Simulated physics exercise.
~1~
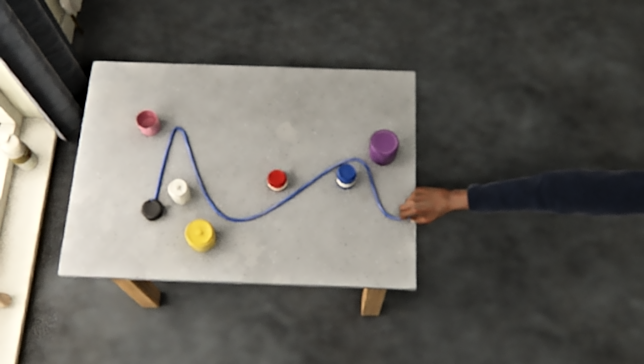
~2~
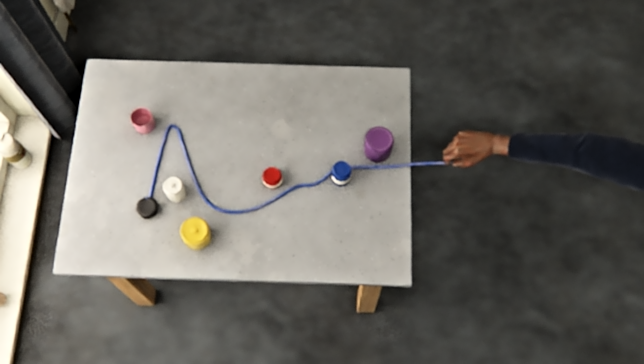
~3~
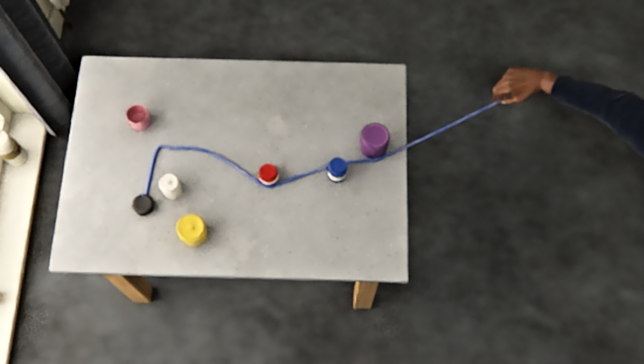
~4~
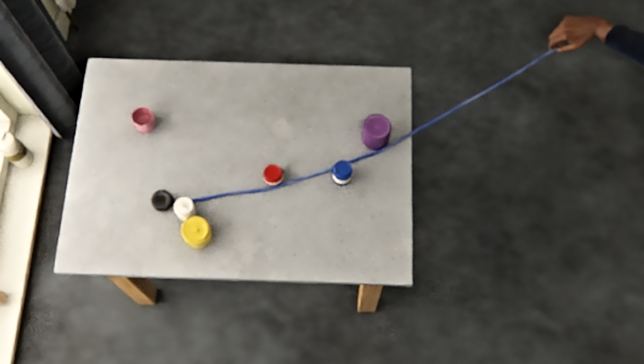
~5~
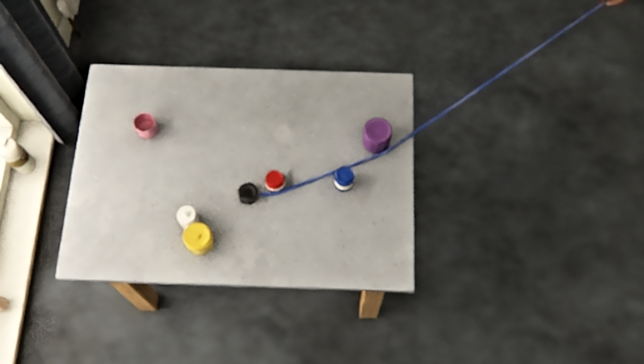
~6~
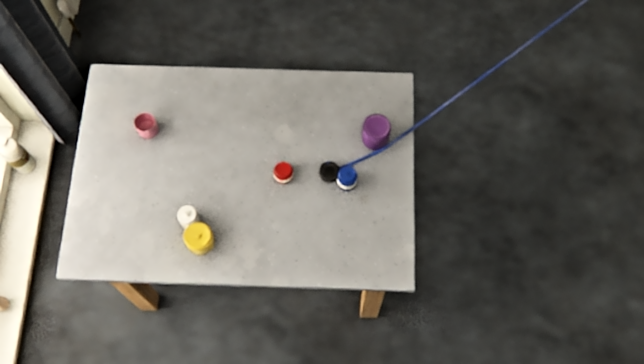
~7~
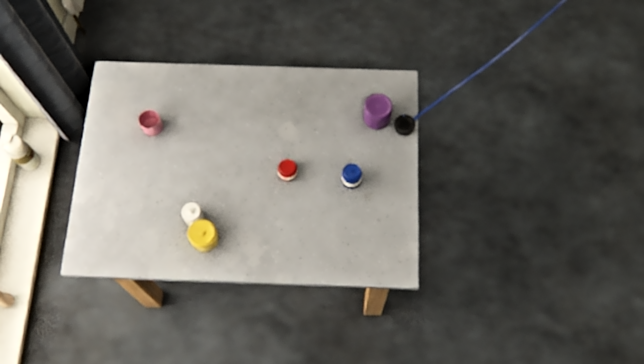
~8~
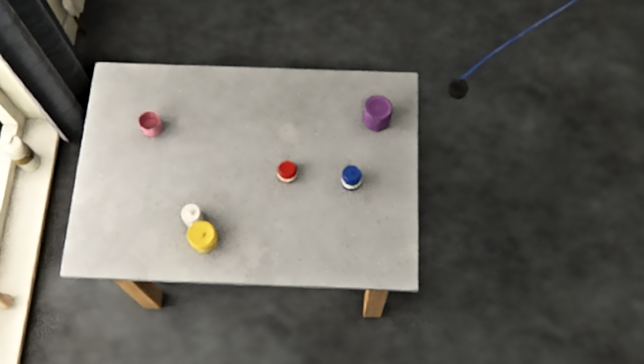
On a pale grey tabletop, a hand pulling a blue cord, dragging a black disc past small pots and off the edge.
